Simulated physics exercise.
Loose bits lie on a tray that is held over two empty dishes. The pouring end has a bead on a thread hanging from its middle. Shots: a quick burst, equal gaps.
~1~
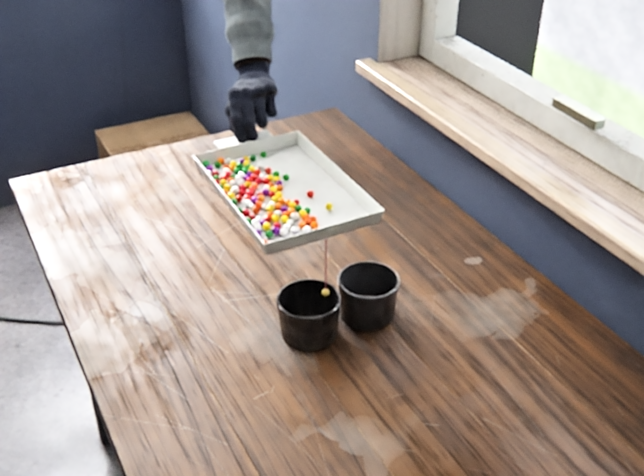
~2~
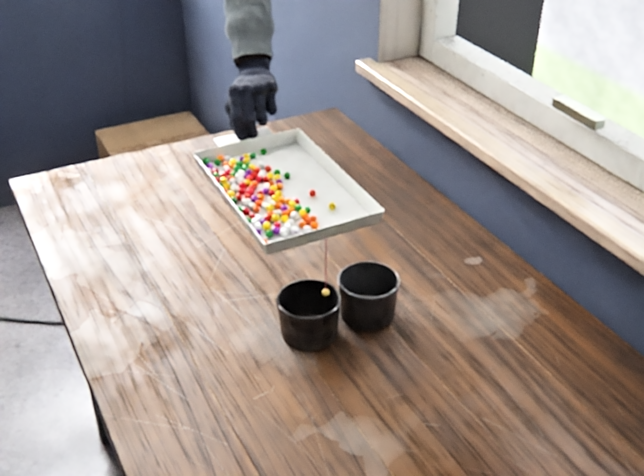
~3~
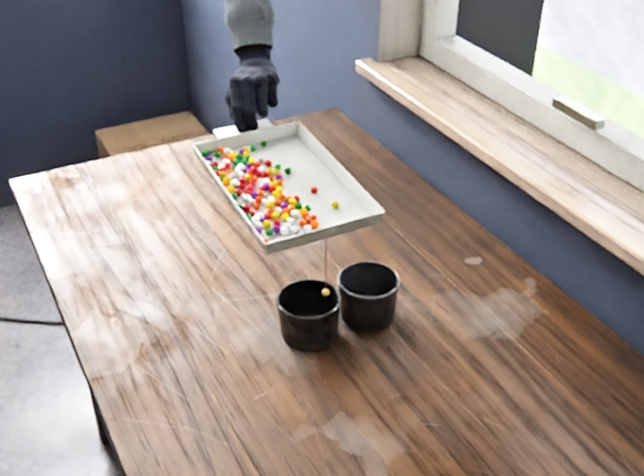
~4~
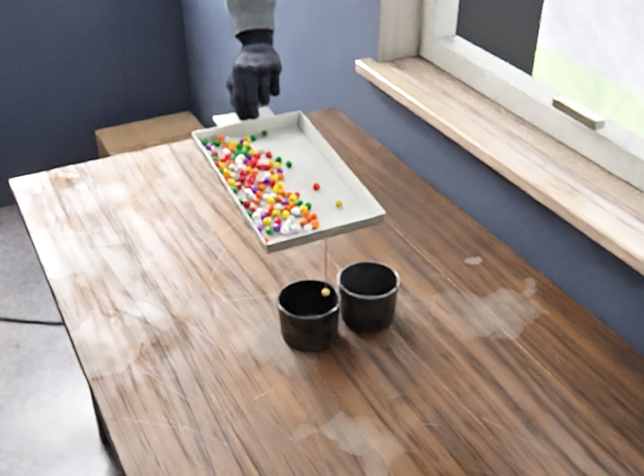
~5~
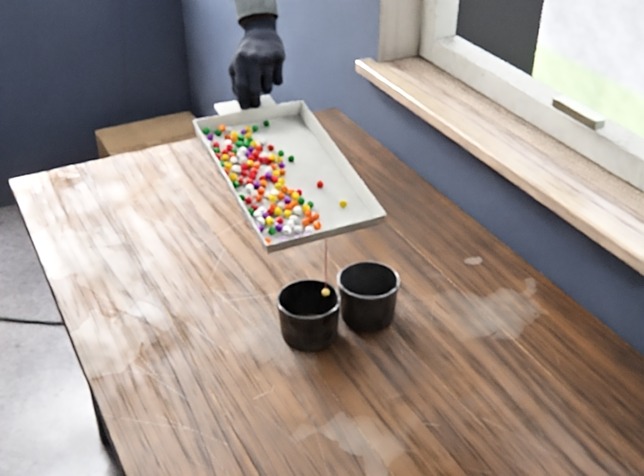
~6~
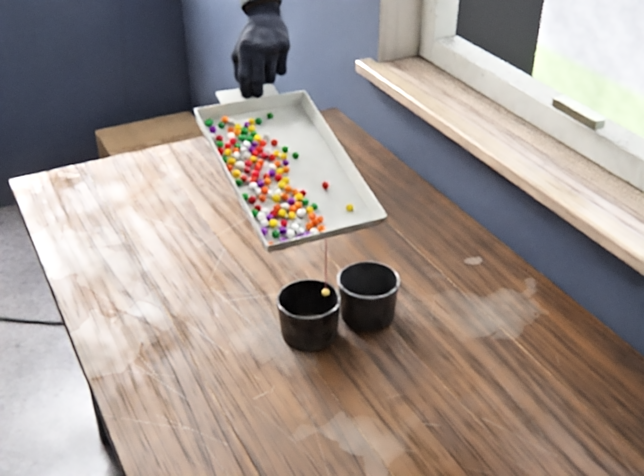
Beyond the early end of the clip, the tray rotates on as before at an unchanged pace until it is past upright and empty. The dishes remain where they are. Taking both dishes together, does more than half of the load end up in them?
No, it looks like most goes past the dishes, when all's done.
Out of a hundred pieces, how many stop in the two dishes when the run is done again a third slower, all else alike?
It would be close to 0 per cent.
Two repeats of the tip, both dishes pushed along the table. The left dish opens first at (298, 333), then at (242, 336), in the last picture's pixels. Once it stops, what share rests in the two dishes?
Trial 1 70%, trial 2 0%.
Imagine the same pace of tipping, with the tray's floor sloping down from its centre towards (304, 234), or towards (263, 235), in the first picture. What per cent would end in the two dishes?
Case one near 0 %; case two near 0 %.
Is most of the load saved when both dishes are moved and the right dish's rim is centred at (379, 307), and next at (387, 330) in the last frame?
The pair would catch the greater share the first time and the lesser share the second time.
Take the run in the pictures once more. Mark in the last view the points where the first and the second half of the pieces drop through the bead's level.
The opening part goes through (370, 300); what follows goes through (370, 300).
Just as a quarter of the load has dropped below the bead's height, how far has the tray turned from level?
At roughly 85°.
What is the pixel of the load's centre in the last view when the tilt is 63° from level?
I'd mark it close to (337, 225).
Shortly afterwards, tray tipped steeply; the bulk on the tray; only a few outside both; a little in the air.
Next, tray tipped past a quarter turn; a little on the tray; near two thirds outside both; near a quarter in the air.
Some moments later, tray tipped past a quarter turn; the whole lot outside both.
In the end, tray tipped past a quarter turn; none at all in the left dish; none at all in the right dish; the whole lot outside both.
